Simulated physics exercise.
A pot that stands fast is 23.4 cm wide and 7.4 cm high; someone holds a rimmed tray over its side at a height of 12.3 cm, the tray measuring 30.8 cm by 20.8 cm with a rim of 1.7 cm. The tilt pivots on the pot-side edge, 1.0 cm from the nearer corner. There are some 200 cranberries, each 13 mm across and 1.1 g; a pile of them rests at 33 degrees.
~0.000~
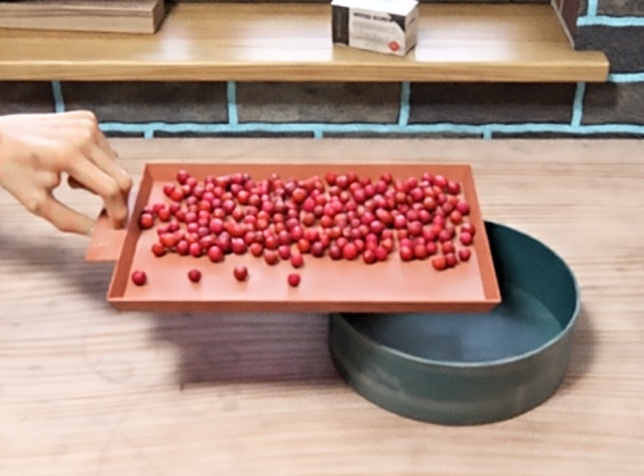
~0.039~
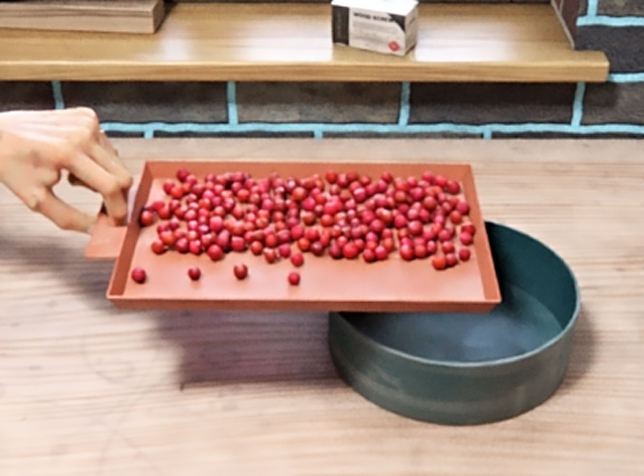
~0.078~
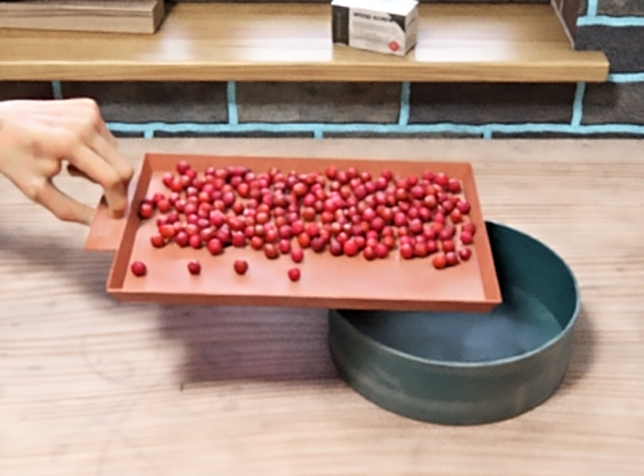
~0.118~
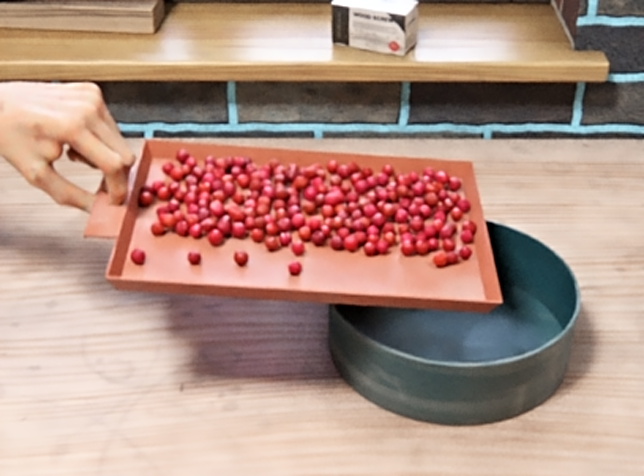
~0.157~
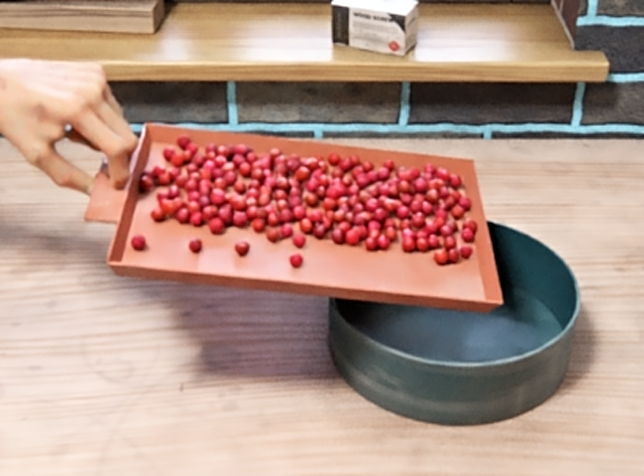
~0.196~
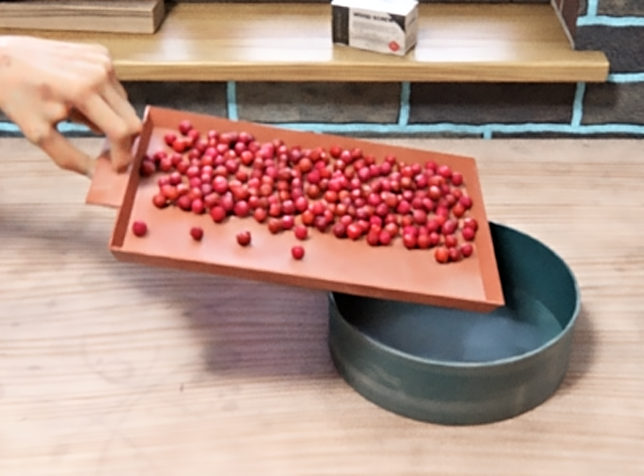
At the start, a hand holds a rimmed reddish-brown tray of red cranberries nearly level, its right end over a dark green round pot on a wooden surface. The hand then raises the left end, slowly at first and then faster, tilting the tray moderately down toward the right while the berries stay spread across it.
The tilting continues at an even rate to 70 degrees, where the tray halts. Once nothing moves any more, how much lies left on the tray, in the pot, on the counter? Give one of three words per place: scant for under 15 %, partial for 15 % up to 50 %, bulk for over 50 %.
Left on the tray: I'd expect little or nothing; pot: I'd expect the greater amount; counter: I'd expect a modest amount.
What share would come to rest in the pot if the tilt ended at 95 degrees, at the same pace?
Near 60 %, then.
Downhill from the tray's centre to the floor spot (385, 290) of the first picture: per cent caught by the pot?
I'd estimate about 5 %.
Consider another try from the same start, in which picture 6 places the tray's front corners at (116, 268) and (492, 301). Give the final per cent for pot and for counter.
Pot 0; counter 95.
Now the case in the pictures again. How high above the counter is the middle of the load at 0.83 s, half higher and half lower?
Around 18 cm up.
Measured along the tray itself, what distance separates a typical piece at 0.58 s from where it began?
Displacement on the tray: About 6 cm.
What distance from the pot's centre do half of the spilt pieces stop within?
About 20 cm from the centre.
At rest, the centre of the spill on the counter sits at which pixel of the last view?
Look close to (601, 450) in the last picture.
After 0.58 s, tilt 39 degrees; the tray holds 100 %, the pot 0 %.
After 0.83 s, tilt 58 degrees; the tray holds 85 %, the pot 5 %.
Then, at 1.20 s, tilt 70 degrees; the tray holds 25 %, the pot 35 %.
In the end, at 2.9 s, tray 5 %, pot 60 %, counter 35 %.
